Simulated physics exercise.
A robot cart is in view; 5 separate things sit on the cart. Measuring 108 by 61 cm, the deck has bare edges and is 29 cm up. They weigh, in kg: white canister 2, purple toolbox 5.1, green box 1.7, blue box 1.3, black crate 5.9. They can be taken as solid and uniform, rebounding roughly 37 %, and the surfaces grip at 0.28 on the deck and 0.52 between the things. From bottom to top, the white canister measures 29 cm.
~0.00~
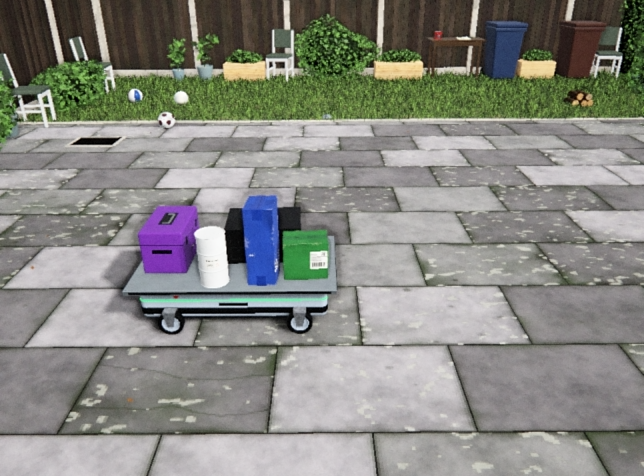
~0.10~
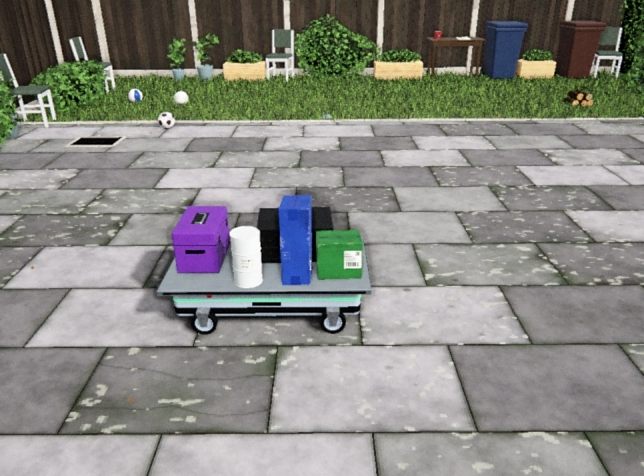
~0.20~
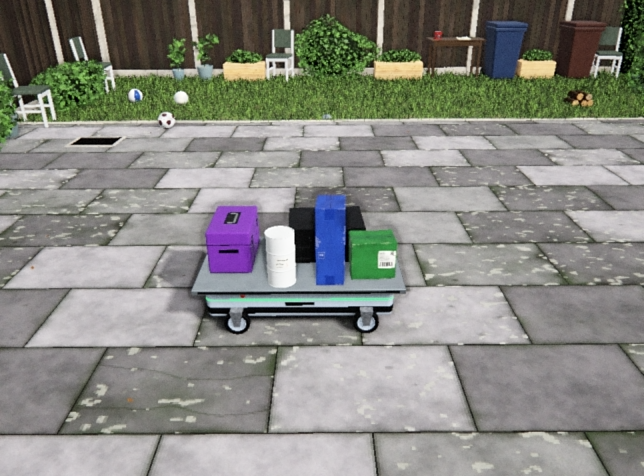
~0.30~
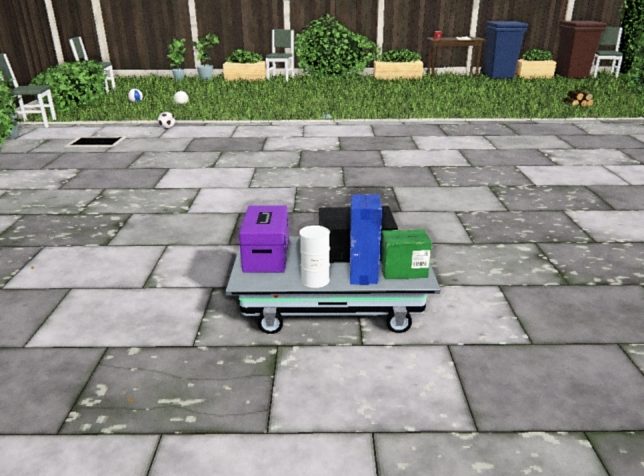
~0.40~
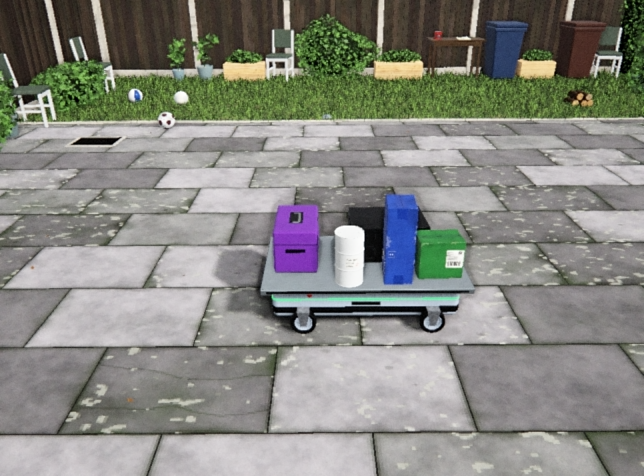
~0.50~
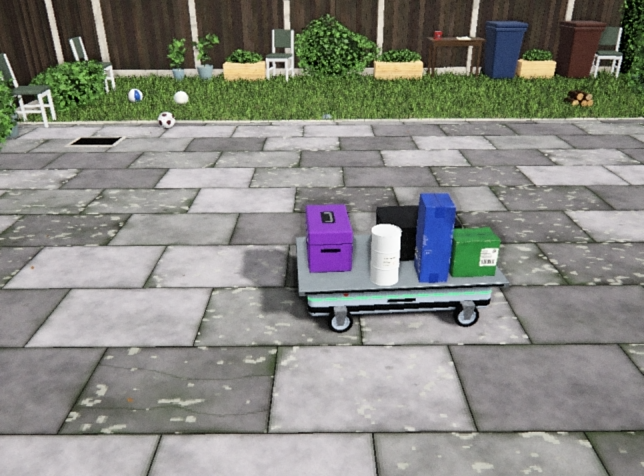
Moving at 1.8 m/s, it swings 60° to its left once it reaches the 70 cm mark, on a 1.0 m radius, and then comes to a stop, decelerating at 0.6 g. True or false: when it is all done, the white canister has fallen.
True.
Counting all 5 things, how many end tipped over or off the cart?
I count 4.
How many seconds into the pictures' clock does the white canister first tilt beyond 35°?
It happens near 0.9 s.
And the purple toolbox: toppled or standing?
Here's what happens: The purple toolbox never goes down.
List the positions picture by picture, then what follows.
In the first frame, 0 cm covered; white canister (212, 257); purple toolbox (172, 238).
In the second frame, 18 cm covered; blue box (296, 240); black crate (295, 234).
In the third frame, 36 cm covered; purple toolbox (234, 238); green box (372, 255).
In the fourth frame, 54 cm covered; blue box (365, 240).
In the fifth frame, 72 cm covered; purple toolbox (297, 238); green box (438, 254).
In the sixth frame, 90 cm covered, turned 4°; white canister (385, 255); blue box (434, 238) slid 2 cm.
After 0.90 s, 162 cm covered, turned 44°; white canister, green box and blue box now off the cart; black crate slid 33 cm; purple toolbox slid 2 cm.
After 1.20 s, 215 cm covered, turned 60°; black crate now off the cart; purple toolbox slid 6 cm.
At rest (2.1 s), off the cart and tipped over, white canister, green box, blue box and black crate; not toppled but over 10 cm from the start, purple toolbox. In the last view, white canister near (569, 275).
